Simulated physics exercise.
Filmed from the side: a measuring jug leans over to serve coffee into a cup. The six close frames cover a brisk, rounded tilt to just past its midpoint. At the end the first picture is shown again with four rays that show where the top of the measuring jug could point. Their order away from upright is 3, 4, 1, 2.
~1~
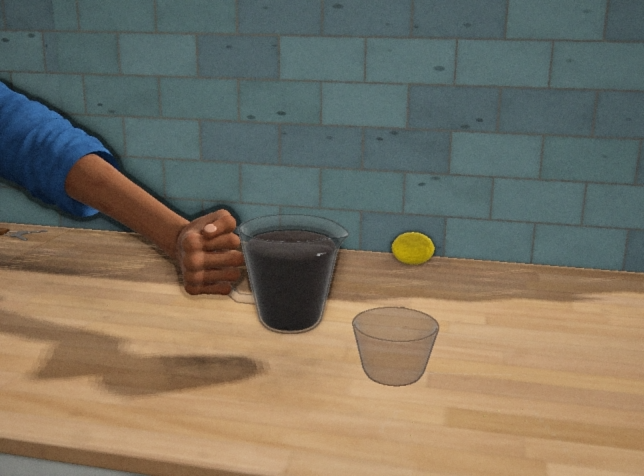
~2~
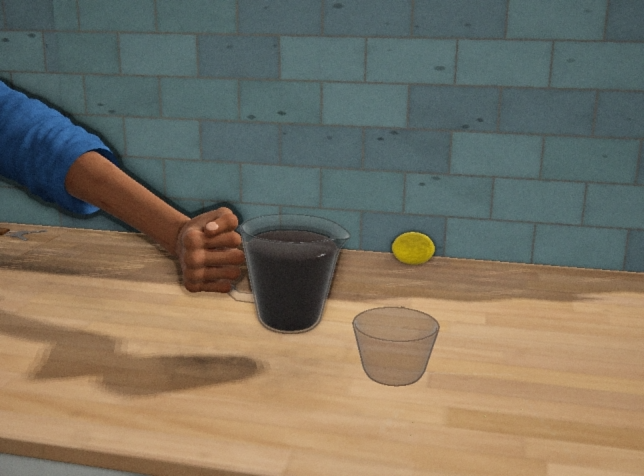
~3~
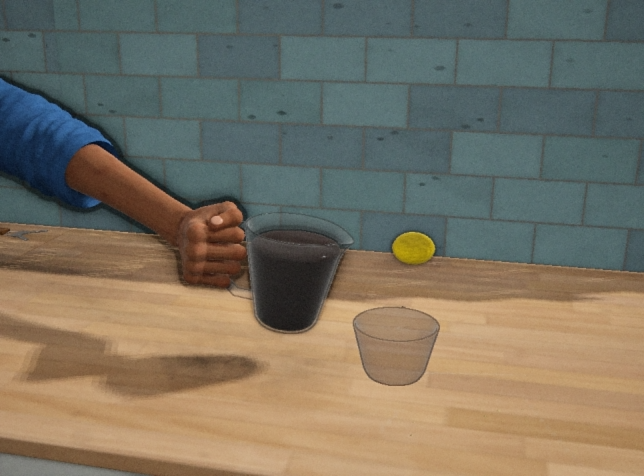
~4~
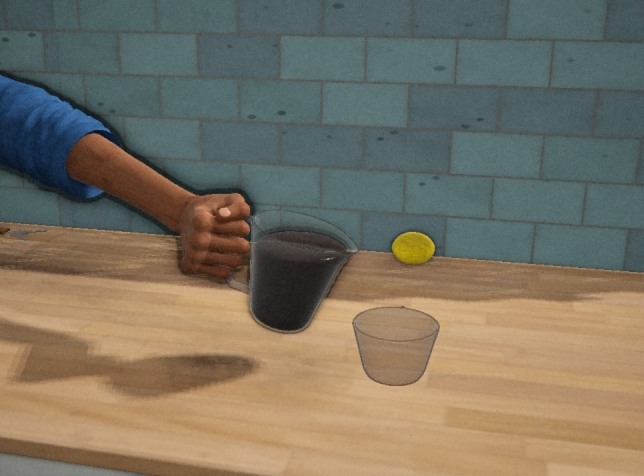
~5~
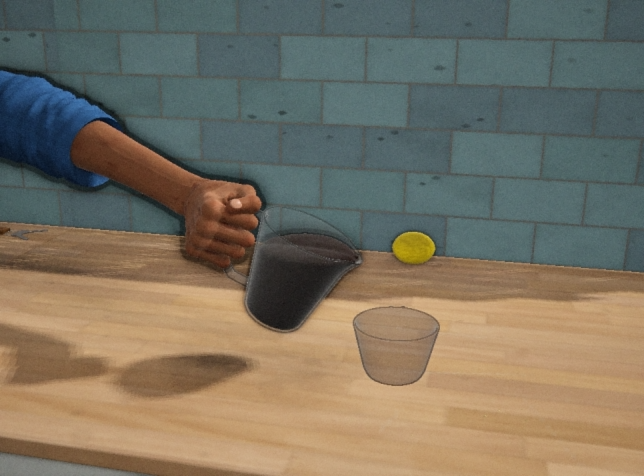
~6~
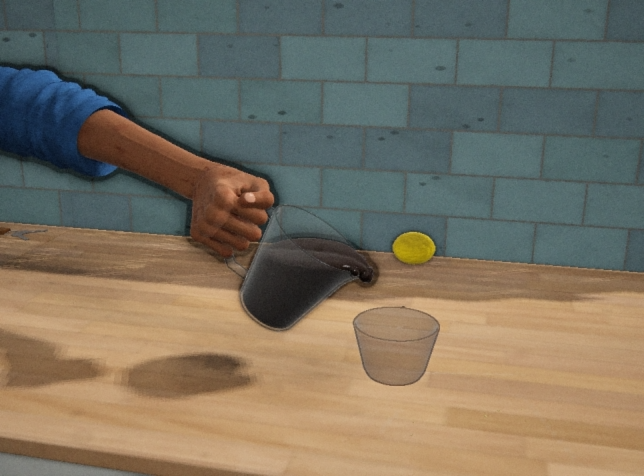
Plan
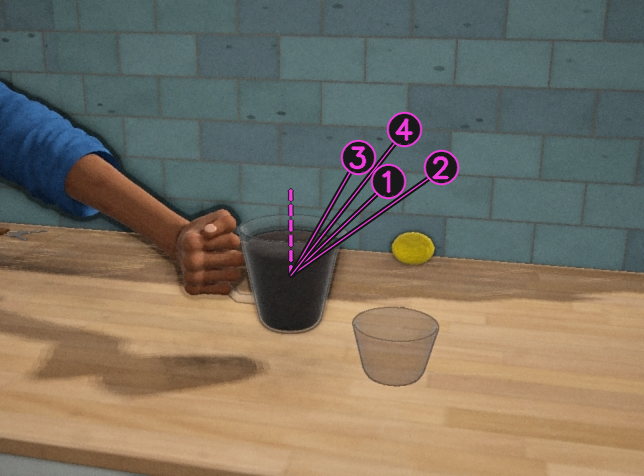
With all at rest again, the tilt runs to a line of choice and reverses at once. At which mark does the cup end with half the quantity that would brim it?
1 is best.
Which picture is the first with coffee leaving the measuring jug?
Picture 6.
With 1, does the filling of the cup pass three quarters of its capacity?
No, less.
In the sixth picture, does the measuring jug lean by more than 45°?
No, it does not.
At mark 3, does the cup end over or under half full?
Under half.
On the marked copy, 1 at (377, 193); 2 at (428, 178); 3 at (350, 172); 4 at (394, 143).
If 1 is chosen, the cup ends with about 49 % of what it can hold.
If 2 is chosen, the cup ends with about 67 % of what it can hold.
If 3 is chosen, the cup ends with about 15 % of what it can hold.
If 4 is chosen, the cup ends with about 31 % of what it can hold.
